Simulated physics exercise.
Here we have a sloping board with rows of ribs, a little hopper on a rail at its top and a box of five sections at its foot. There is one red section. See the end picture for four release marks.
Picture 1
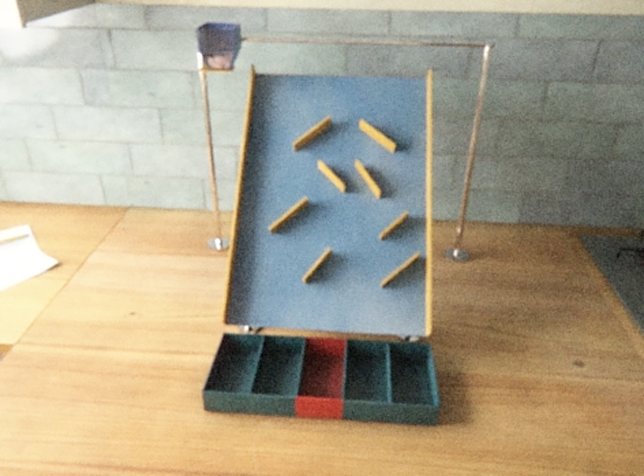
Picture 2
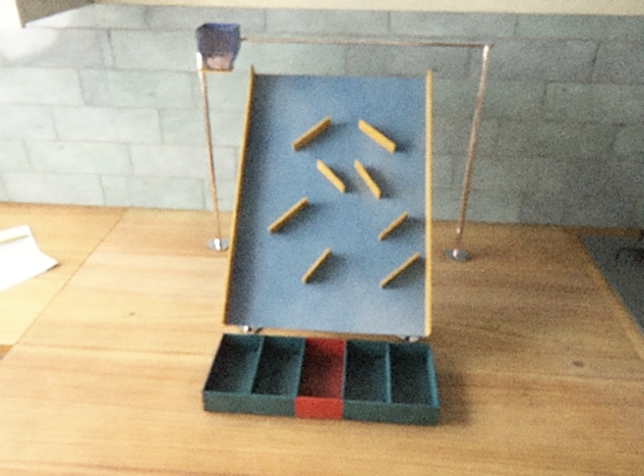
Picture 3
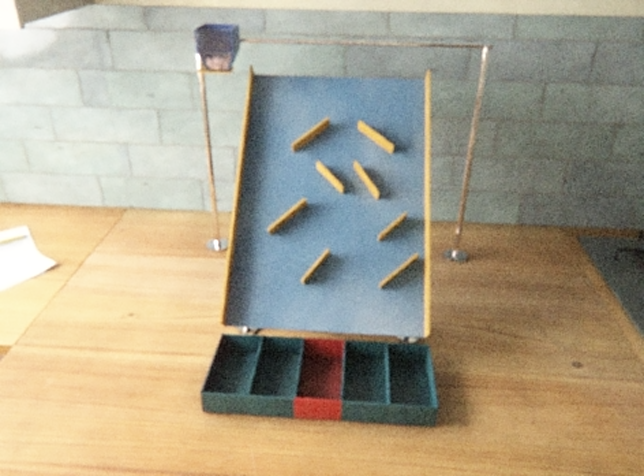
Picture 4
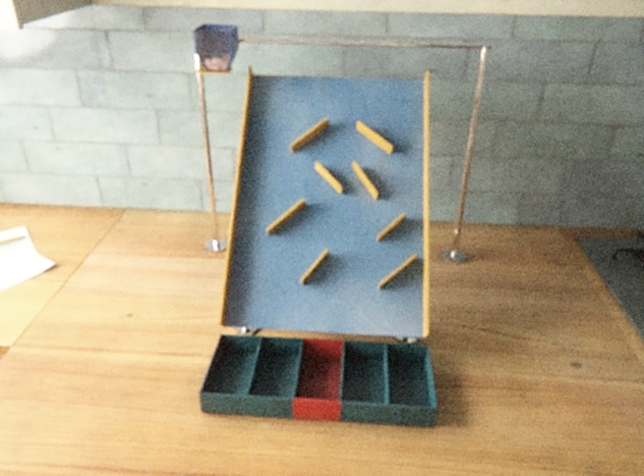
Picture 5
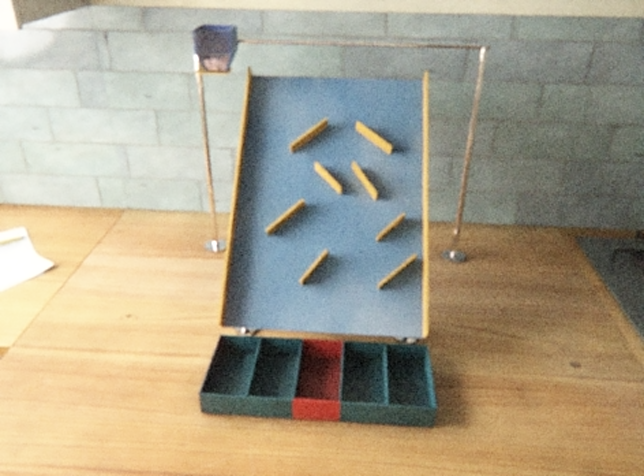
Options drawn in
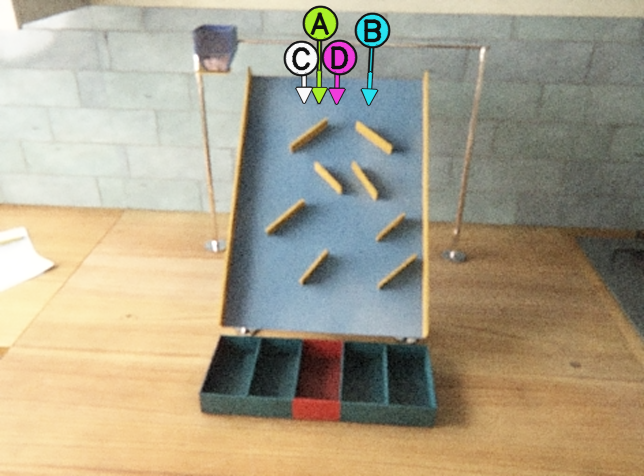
Sloping blue board with yellow ribs standing still above a five-section box, one section red, a small hopper at upper left.
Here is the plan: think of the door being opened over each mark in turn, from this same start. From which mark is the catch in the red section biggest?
B beats the others.
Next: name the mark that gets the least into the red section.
C it is.
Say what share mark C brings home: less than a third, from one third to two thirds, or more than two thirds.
It is less than a third.
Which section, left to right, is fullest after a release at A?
The first from the left.
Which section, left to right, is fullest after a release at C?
The first from the left.
On the marked copy, mark A meets the board at (319, 97); mark B meets the board at (369, 99); mark C meets the board at (304, 97); mark D meets the board at (336, 98).
If A is chosen, a small share in the red section, the bulk in other sections, a small share outside the box.
If B is chosen, close to a third in the red section, close to half in other sections, a small share outside the box.
If C is chosen, none at all in the red section, the bulk in other sections, a small share outside the box.
If D is chosen, close to a quarter in the red section, close to two thirds in other sections, a small share outside the box.
